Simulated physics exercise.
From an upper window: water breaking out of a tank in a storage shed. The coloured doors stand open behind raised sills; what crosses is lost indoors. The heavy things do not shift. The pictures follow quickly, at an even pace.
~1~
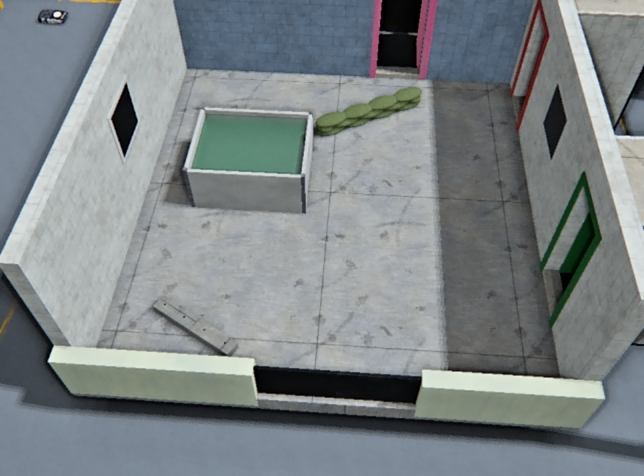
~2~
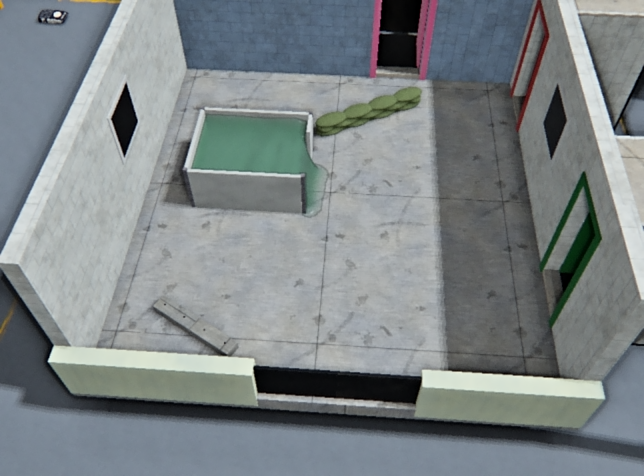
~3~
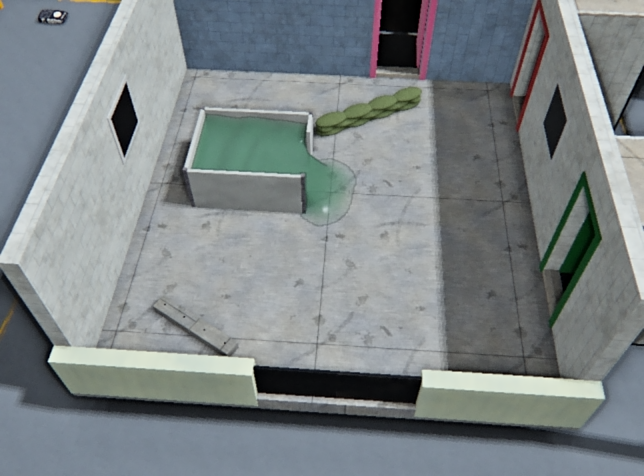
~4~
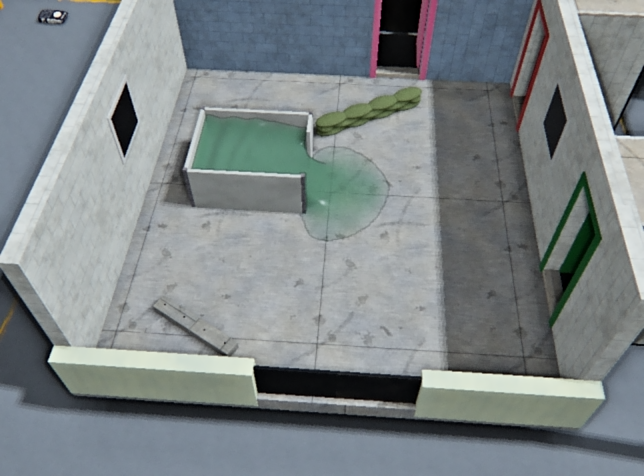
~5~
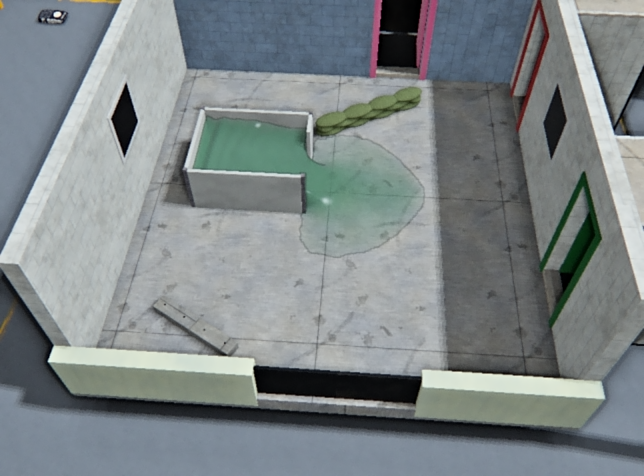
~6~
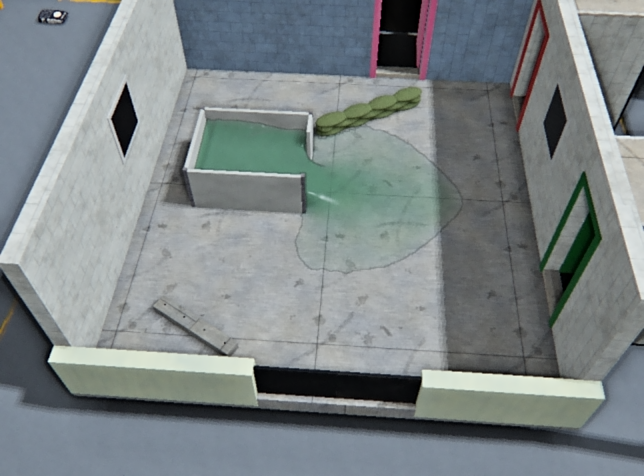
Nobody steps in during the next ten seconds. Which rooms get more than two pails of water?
One by one: The red door lets in a lot; the green door lets in a lot; the pink door admits no more than that.
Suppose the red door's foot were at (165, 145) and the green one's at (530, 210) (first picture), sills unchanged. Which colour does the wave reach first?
I say the one in green.
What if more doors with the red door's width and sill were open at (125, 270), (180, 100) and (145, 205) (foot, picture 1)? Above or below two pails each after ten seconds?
In turn: Takes less, lets less in, lets less in.
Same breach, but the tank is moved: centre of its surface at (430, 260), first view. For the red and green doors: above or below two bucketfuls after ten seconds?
In short: The red door takes less; the green door floods.
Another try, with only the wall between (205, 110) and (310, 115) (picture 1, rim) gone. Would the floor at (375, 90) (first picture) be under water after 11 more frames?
At that place: Flooded.
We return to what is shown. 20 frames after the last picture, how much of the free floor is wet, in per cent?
Close to 45 %.
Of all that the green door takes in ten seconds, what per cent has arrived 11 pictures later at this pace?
Roughly 30 per cent.
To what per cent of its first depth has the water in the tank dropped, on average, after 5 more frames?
Near 54 in a hundred.
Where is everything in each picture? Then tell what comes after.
In the first picture, still water in the tank at (251, 144).
In the second picture, water pours out at (305, 179) and has run to (306, 215).
In the third picture, water pours out at (305, 179) and has run to (347, 171).
In the fourth picture, the front is at (384, 183), out from the gap at (305, 181).
In the fifth picture, the front is at (418, 187), out from the gap at (305, 181).
In the sixth picture, water pours out at (305, 180) and has run to (457, 207).
A moment on, water covers 35 % of the floor; the red door not reached, the green door not reached, the pink door not reached.
Next, water covers 45 % of the floor; the red door under two buckets in, the green door under two buckets in, the pink door not reached.
Then, water covers 45 % of the floor; the red door over two buckets in, the green door over two buckets in, the pink door not reached.
Later, water covers 70 % of the floor; the red door far over two buckets in, the green door over two buckets in, the pink door wet at the sill, nothing in.
In the end, water covers 95 % of the floor; the red door far over two buckets in, the green door over two buckets in, the pink door wet at the sill, nothing in.
